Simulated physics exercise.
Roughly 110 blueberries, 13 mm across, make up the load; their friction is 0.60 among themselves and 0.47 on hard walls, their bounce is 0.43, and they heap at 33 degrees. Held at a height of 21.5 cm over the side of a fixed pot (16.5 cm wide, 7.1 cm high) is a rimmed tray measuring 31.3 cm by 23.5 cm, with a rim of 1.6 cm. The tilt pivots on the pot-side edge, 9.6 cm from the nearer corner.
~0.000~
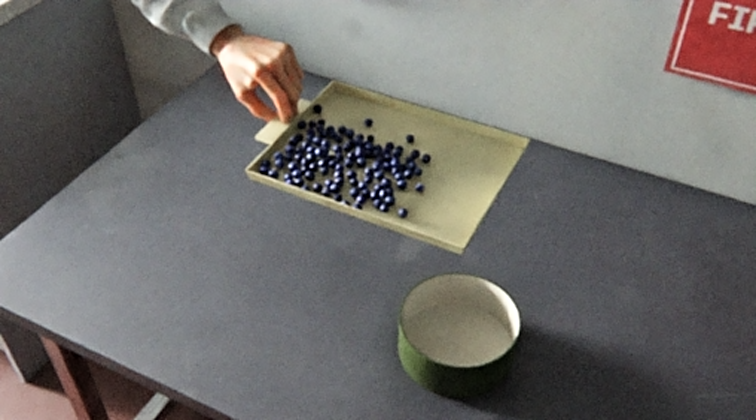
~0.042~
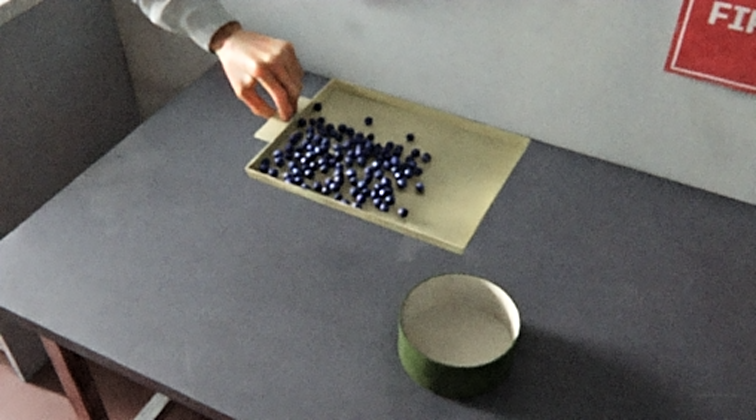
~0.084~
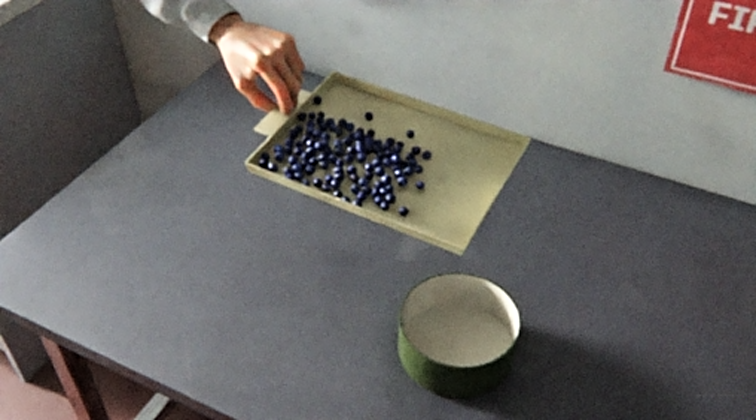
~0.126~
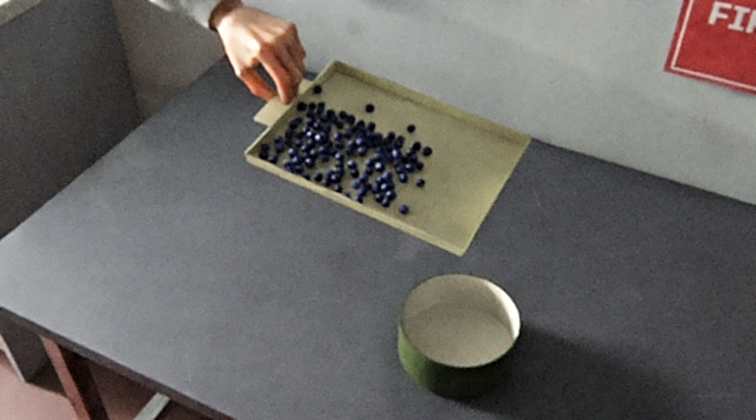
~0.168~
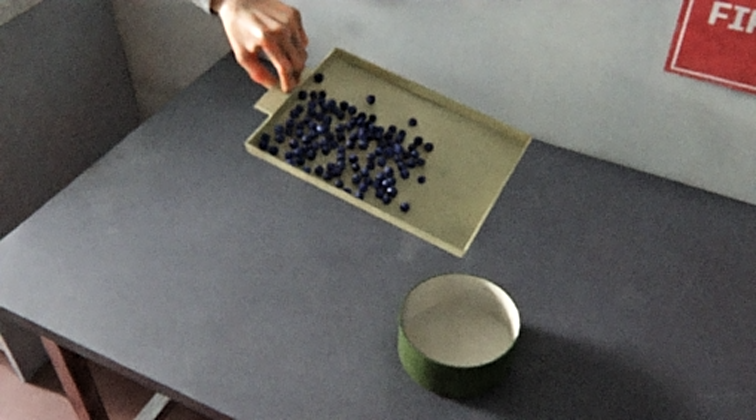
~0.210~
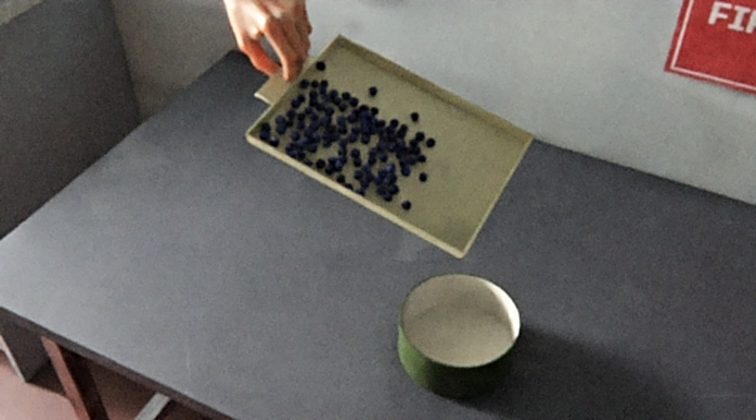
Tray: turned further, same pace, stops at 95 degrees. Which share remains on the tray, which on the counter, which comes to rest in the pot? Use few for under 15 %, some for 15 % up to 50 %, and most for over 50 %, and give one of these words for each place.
Left on the tray: Few, counter: Some, pot: Most.
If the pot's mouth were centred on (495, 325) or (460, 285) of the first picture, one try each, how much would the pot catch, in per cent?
That gives roughly 95 per cent and then 30 per cent.
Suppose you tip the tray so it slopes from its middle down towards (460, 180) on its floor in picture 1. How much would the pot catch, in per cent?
Estimate: Some 20 per cent.
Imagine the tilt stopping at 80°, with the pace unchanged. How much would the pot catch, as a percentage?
Around 35 per cent, then.
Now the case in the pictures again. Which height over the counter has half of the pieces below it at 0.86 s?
Roughly 20 centimetres, more or less.
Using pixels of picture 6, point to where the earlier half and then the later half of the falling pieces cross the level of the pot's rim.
First half close to (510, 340), second half close to (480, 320).
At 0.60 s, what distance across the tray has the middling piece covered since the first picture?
Displacement on the tray: Roughly 13 cm.
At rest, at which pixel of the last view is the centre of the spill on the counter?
About (558, 410).
After 0.60 s, tilt 54 degrees; the tray holds 100 %, the pot 0 %.
After 0.86 s, tilt 80 degrees; the tray holds 50 %, the pot 10 %.
Then, at 1.22 s, tilt 95 degrees; the tray holds 10 %, the pot 45 %.
At rest (2.0 s), tray 0 %, counter 30 %, pot 70 %.
